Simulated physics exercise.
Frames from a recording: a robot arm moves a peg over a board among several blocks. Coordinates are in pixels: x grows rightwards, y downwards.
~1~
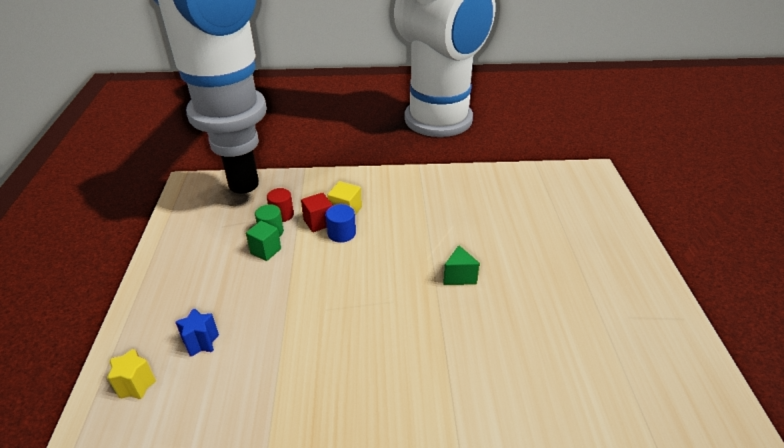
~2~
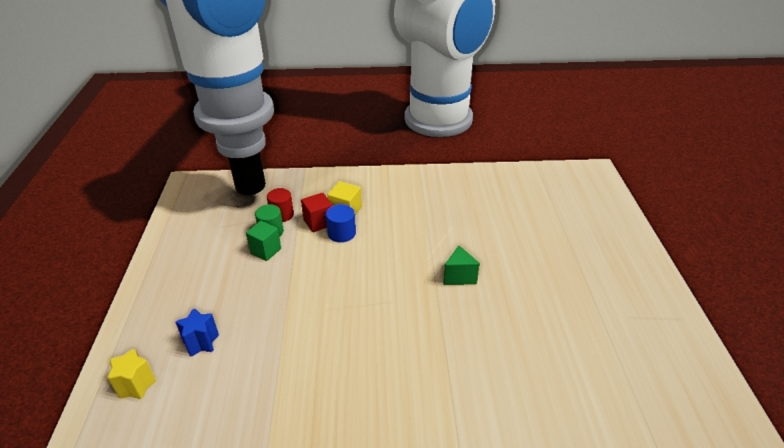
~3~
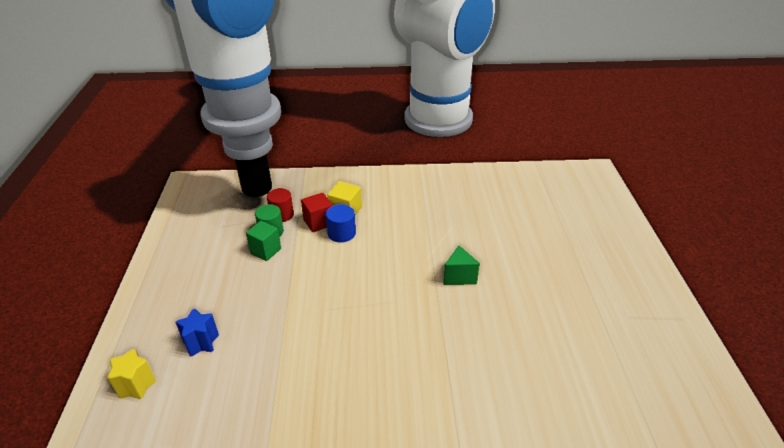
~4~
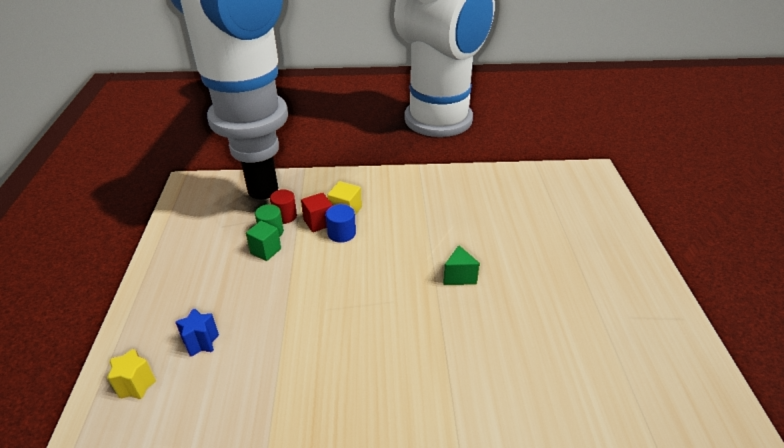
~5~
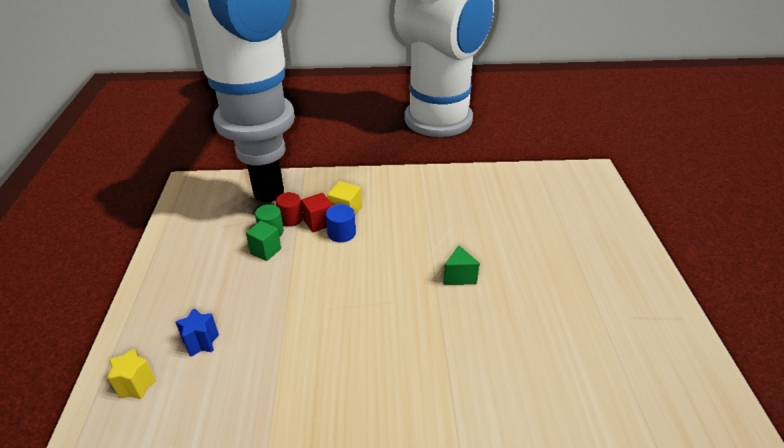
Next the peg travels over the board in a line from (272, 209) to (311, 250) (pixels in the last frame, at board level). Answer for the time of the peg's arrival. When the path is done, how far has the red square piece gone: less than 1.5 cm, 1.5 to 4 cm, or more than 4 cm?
It will move between 1.5 and 4 cm.
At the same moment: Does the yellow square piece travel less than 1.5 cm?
Yes, that is how it ends up.
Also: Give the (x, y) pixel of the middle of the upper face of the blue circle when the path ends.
At roughly (360, 213).
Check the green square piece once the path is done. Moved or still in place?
It ends up somewhere else.
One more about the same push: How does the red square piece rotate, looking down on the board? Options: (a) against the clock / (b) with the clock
(a)
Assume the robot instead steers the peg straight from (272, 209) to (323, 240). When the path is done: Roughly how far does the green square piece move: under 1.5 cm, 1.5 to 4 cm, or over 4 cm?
Net shift: Below 1.5 cm.
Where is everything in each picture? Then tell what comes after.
Lower end of the peg (244, 186), tops of blocks, green square piece (262, 230), green circle (267, 211), red circle (279, 194), red square piece (316, 201), blue circle (340, 212), yellow square piece (344, 190), in the first frame.
Peg (251, 187), blocks as before, in the second frame.
Peg (257, 189), blocks as before, in the third frame.
Peg (263, 192), red circle (282, 196), in the fourth frame.
Peg (269, 194), green square piece (262, 230), green circle (267, 211), red circle (288, 199), red square piece (316, 201), blue circle (340, 212), yellow square piece (344, 190), in the fifth frame.
The first path, step by step. Halfway along, peg (290, 214); green square piece (251, 240), turned 35° anticlockwise; green circle (267, 223); red circle (309, 220); red square piece (329, 209), turned 95° anticlockwise; blue circle (360, 213).
At the end, peg (309, 235); green square piece (247, 243), turned 40° anticlockwise; green circle (271, 228); red circle (334, 238); red square piece (330, 209), turned 105° anticlockwise; blue circle (360, 213); yellow square piece not moved.
